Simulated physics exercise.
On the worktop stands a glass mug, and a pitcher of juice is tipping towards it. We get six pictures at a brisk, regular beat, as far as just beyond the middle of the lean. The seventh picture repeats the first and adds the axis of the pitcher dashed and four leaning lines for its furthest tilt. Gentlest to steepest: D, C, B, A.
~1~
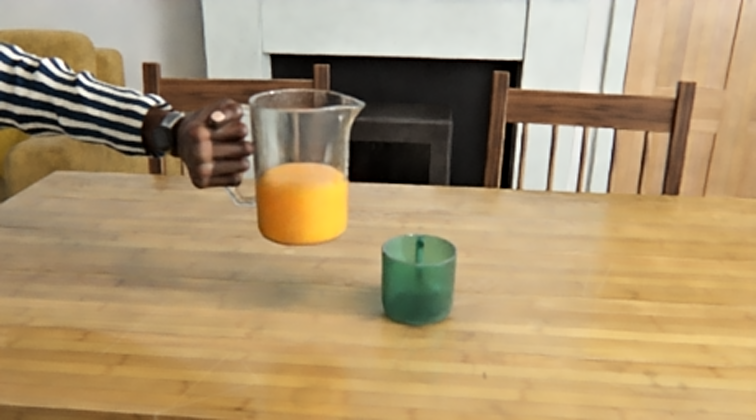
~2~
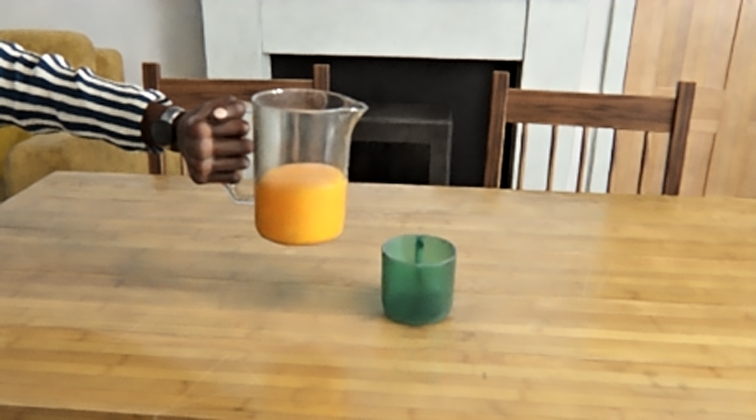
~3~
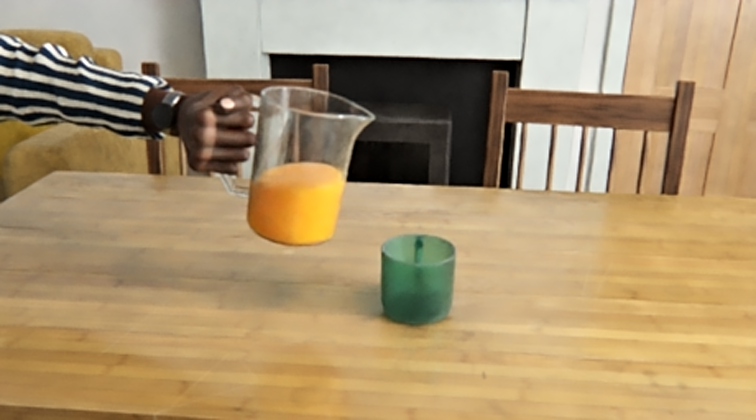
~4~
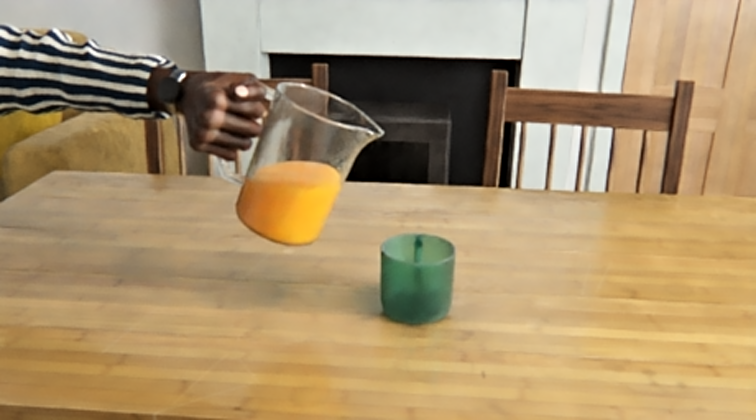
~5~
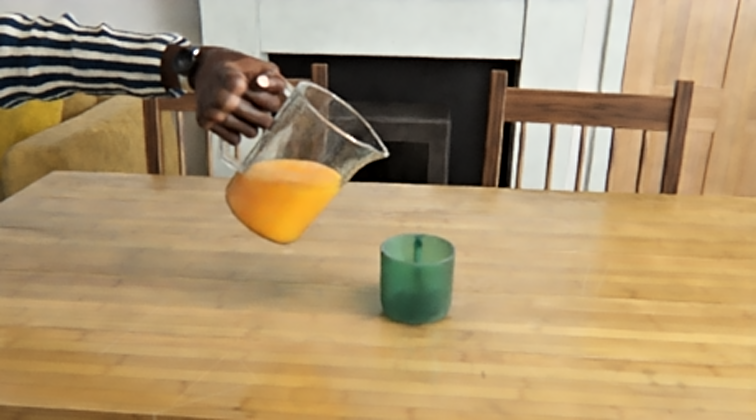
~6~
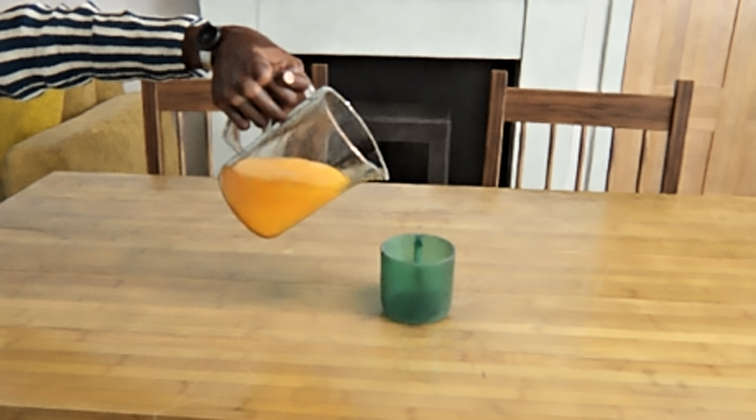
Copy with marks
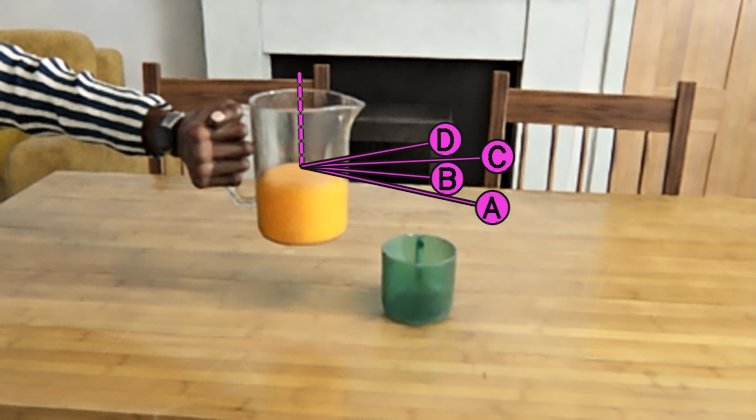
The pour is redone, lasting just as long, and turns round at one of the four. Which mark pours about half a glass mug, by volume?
The answer is line D.
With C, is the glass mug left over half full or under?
Over half.
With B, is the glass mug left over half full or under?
Over.
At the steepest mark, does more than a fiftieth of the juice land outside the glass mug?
Yes, it does.
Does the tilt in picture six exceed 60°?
No, it does not.
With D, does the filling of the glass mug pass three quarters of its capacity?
No, it does not.
On the marked copy, A at (475, 204); B at (430, 177); C at (481, 158); D at (428, 143).
For line A, the glass mug ends with about 81 % of what it can hold; 28 % of the juice is spilt.
For line B, the glass mug ends with about 89 % of what it can hold; 9 % of the juice is spilt.
For line C, the glass mug ends with about 71 % of what it can hold; 4 % of the juice is spilt.
For line D, the glass mug ends with about 50 % of what it can hold.
